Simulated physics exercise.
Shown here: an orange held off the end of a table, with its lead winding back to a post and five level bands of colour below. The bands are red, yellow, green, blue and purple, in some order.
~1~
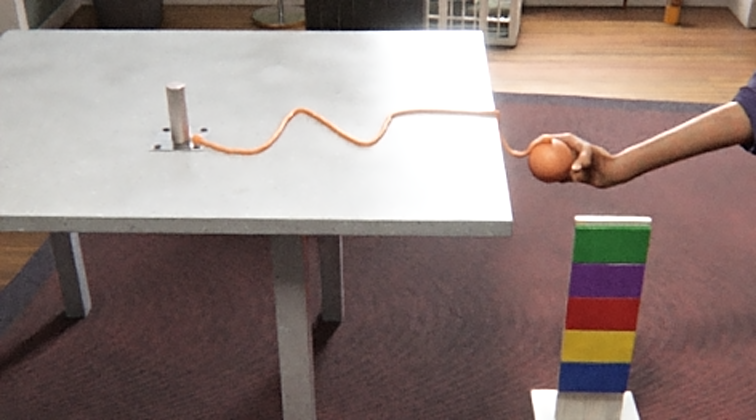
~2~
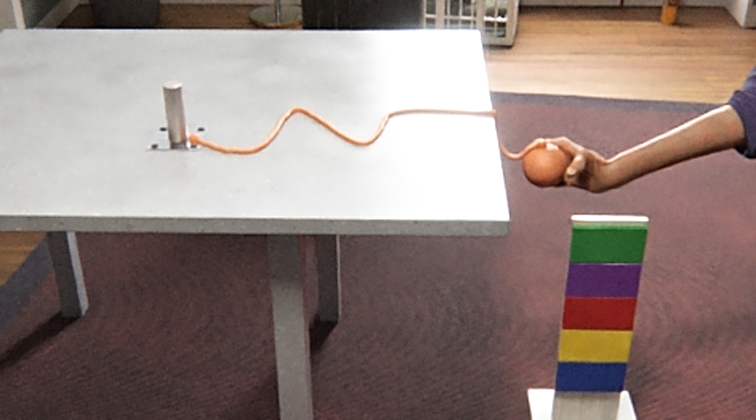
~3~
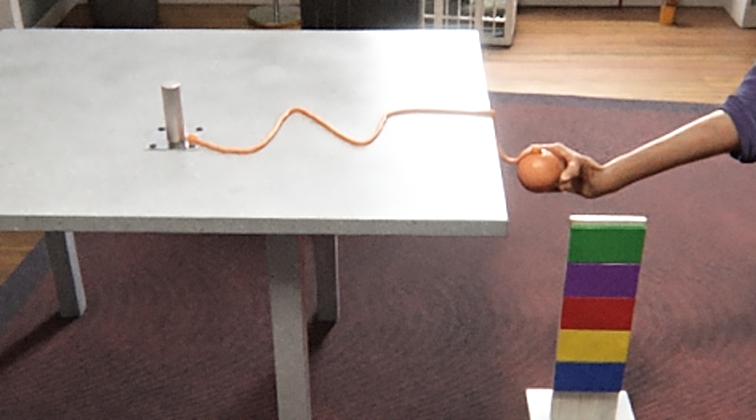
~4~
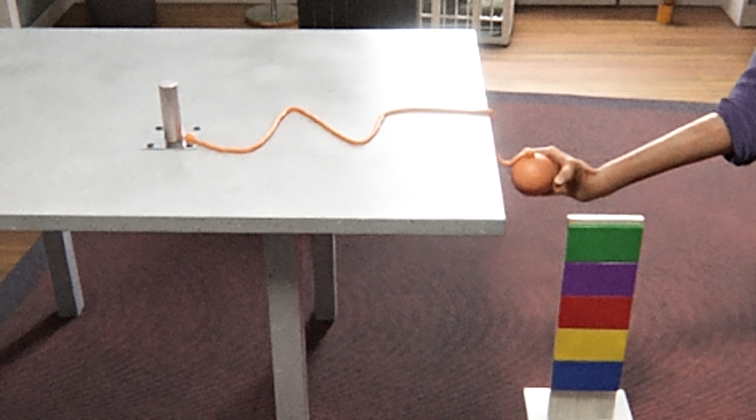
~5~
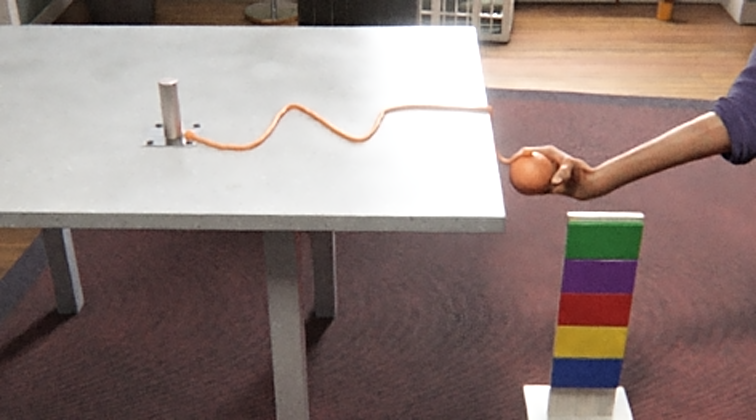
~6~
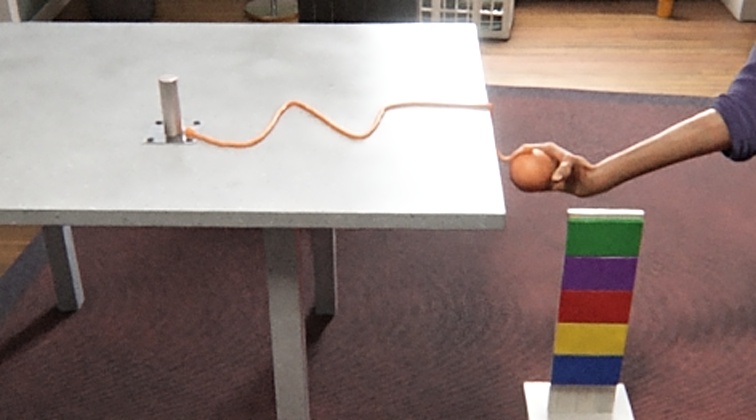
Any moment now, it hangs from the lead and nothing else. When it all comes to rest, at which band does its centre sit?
At yellow.
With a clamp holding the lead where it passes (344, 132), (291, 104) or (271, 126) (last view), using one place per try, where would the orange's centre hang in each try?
The places are (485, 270), (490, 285) and (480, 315).
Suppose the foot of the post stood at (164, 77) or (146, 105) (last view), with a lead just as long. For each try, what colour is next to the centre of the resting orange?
Answer, in order: Red, red.
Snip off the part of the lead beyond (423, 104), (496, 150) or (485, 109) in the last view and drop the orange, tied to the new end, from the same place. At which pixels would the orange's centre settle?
Roughly (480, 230), (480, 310), (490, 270).
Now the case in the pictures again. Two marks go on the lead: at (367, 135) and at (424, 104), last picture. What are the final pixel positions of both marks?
The first lands at (484, 117), while the second lands at (488, 207).
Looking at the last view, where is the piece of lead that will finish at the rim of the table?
Look close to (370, 132) - that's the one.
A little later, orange near (456, 338); level with yellow.
Next, orange near (492, 341); level with yellow.
When it is over, orange near (474, 344); level with yellow. Its middle rests at the yellow band.
